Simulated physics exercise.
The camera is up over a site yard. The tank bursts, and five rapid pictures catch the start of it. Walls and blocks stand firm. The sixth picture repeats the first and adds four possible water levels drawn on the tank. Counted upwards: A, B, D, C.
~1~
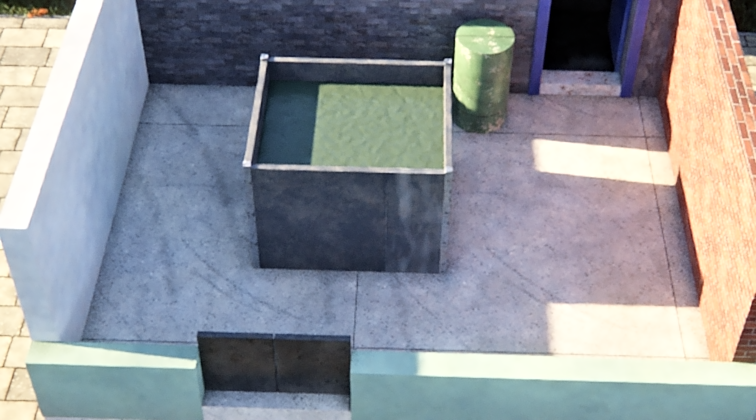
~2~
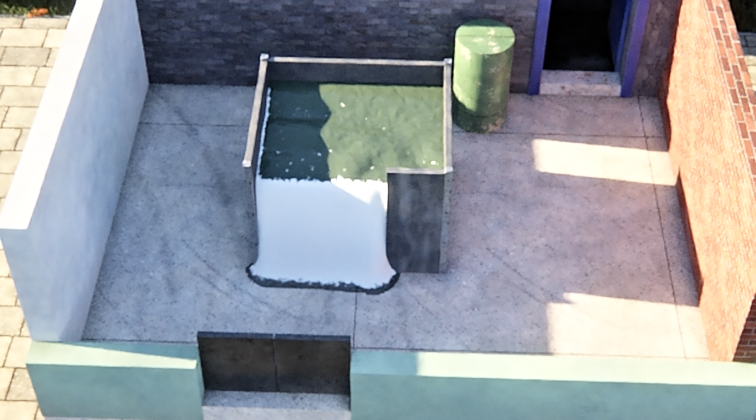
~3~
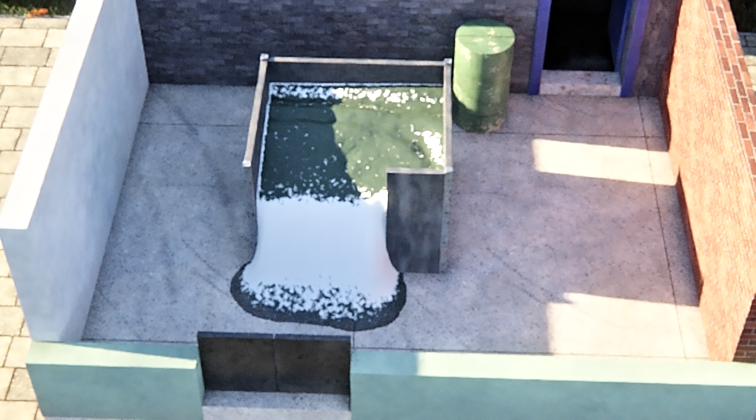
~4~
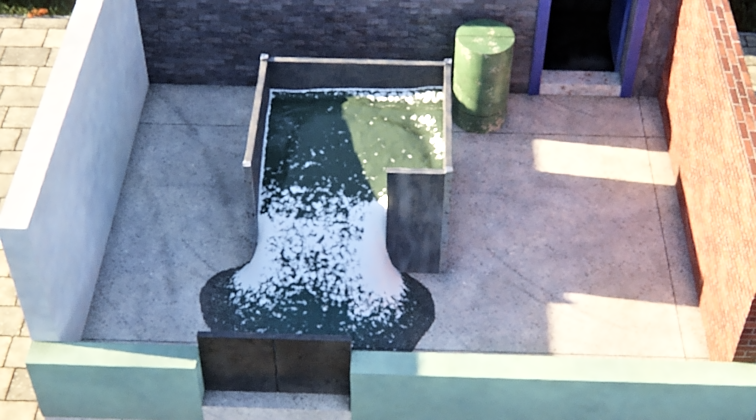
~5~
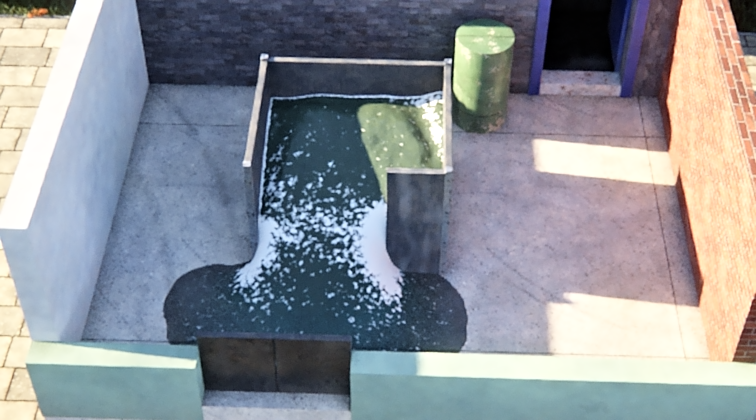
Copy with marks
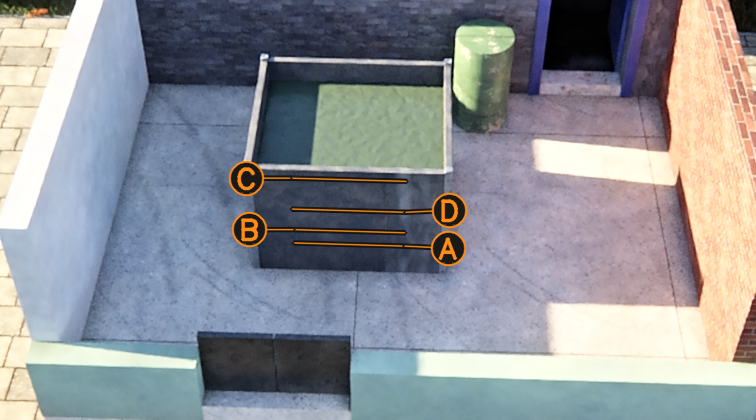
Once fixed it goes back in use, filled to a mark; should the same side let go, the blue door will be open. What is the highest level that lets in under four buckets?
D is the one.
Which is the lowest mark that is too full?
It is C.
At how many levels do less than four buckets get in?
Three of them.
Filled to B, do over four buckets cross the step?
No, that is safe.
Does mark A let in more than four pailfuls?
No.
On the marked copy, A at (349, 244); B at (349, 231); C at (348, 179); D at (348, 210); from the bottom up A, B, D, C.
With A, nothing gets over.
With B, nothing gets over.
With C, about 9 bucketfuls get in.
With D, a splash gets over, under a bucket.
